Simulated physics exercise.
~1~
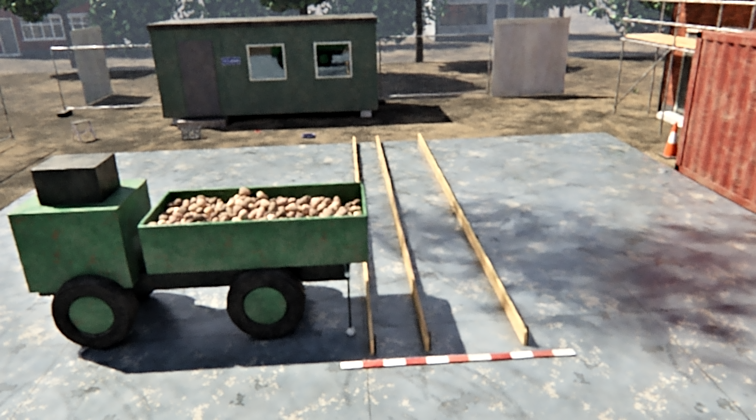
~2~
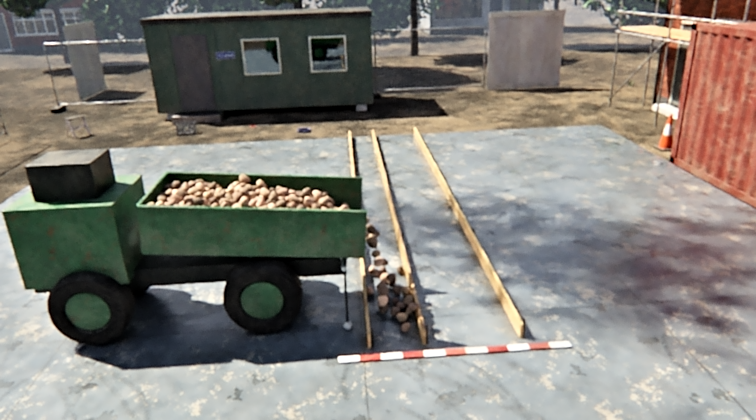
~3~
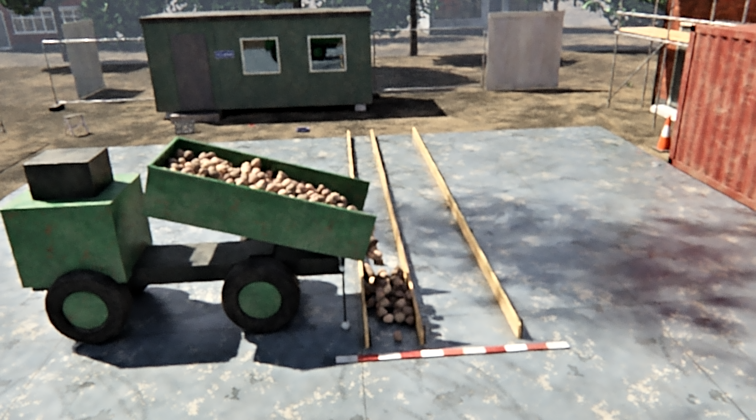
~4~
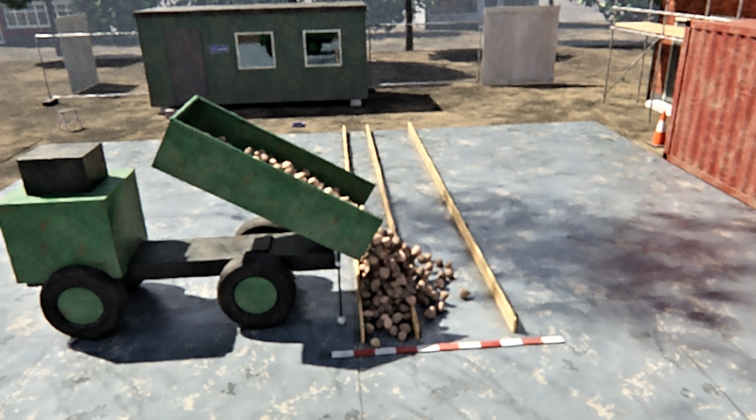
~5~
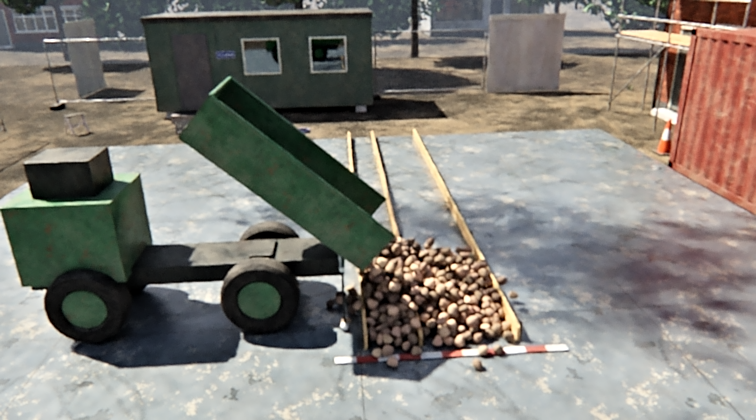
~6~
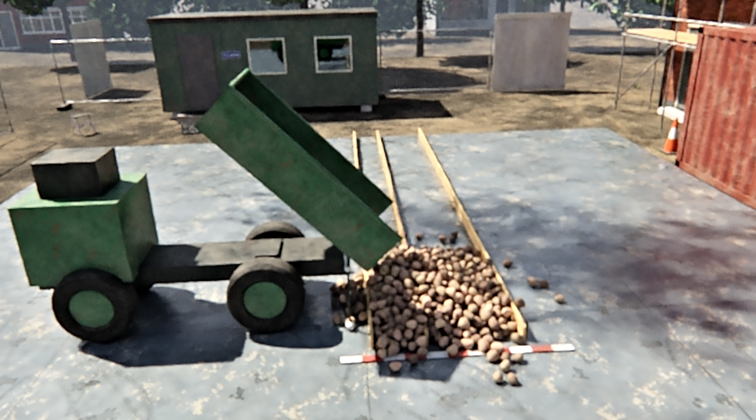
A green tipper truck loaded with brown stones stands at the left of a grey concrete yard, seen from slightly above and from the side, with a dark green cabin behind and a red container at the right. Three wooden boards and a red and white staff lie behind its tail. A few stones drop out first, then the body tilts up steadily and they slide into the near bay. As it steepens, the heap spills over the middle board into the far bay. Finally the steep body is empty, and the stones lie piled across both bays, with a few strays around them.
